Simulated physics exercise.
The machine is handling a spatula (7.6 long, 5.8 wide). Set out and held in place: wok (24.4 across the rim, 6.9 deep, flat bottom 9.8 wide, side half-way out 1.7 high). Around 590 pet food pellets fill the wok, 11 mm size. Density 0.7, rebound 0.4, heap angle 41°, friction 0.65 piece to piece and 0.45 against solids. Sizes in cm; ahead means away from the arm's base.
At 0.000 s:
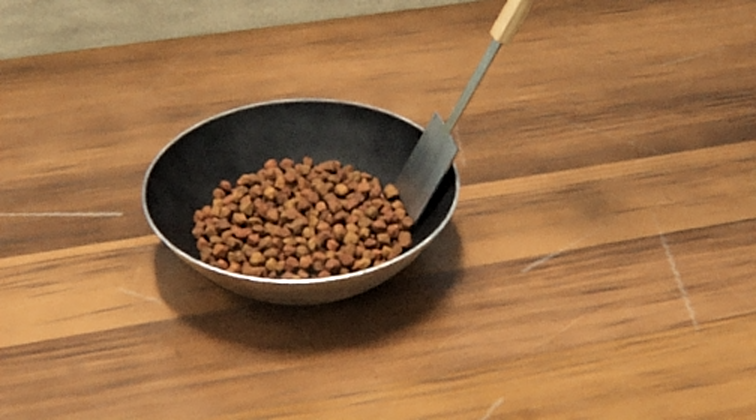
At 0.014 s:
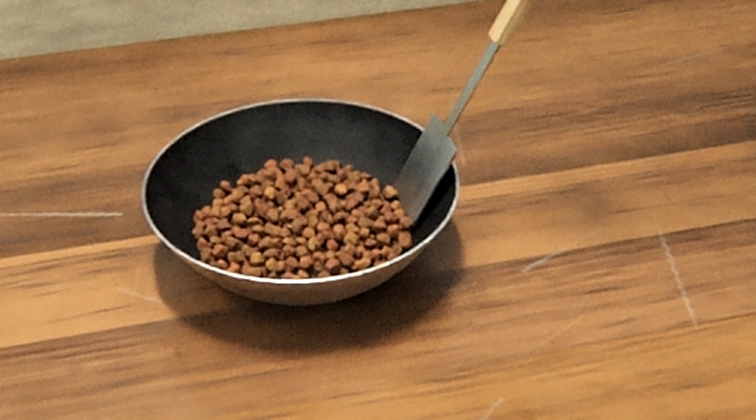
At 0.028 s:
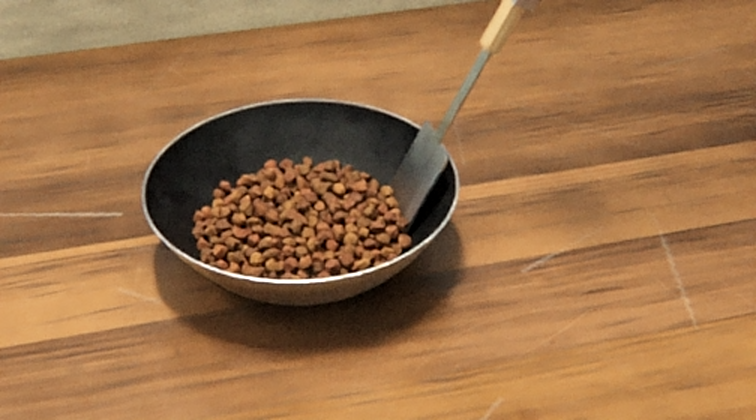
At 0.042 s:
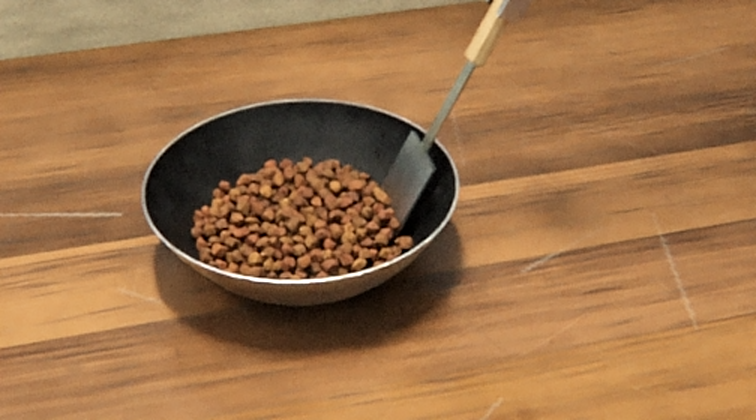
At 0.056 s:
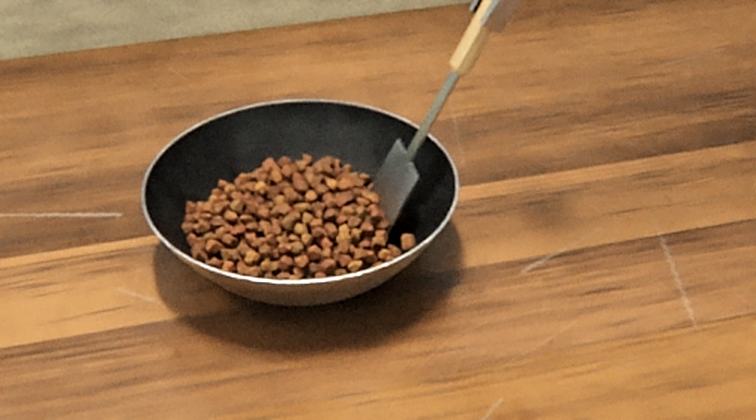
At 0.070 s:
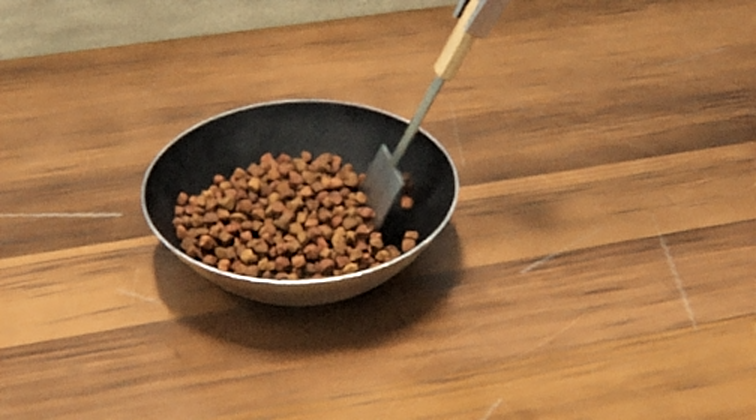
We see a dark wok of brown pellets on a wooden surface, with a spatula resting inside its right edge; the spatula then moves left and slightly down, pushing the pellets a little toward the left side.
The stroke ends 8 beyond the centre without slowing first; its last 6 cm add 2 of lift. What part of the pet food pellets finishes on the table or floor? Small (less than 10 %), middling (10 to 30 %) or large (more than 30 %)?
Answer: Large; more than 30 % of the pet food pellets finish on the table or floor.
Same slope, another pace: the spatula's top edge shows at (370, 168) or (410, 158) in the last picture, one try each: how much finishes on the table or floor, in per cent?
About 35 and 25 per cent.
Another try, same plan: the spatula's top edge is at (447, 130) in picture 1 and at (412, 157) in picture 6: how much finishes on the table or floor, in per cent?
Some 30 per cent.
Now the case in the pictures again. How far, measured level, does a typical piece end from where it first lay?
Some 7 cm.
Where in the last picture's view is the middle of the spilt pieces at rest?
At about (28, 301).
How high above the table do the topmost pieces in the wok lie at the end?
Roughly 7.0 cm.
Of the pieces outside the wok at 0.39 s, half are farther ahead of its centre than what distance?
Some 18 cm.
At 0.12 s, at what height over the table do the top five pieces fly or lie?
About 8 cm.
After 0.12 s, sloping 63°, highest piece 12 above the table; 589 in the wok, 2 on the blade or in flight.
After 0.16 s, sloping 63°, highest piece 17 above the table; 587 in the wok, 4 on the blade or in flight.
After 0.39 s, sloping 63°, highest piece 12 above the table; 371 in the wok, 71 on the table or floor, 149 on the blade or in flight.
After 1.44 s, sloping 63°, highest piece 8 above the table; 371 in the wok, 220 on the table or floor.
In the end, 371 in the wok, 220 on the table or floor. That is 37 % on the table or floor.
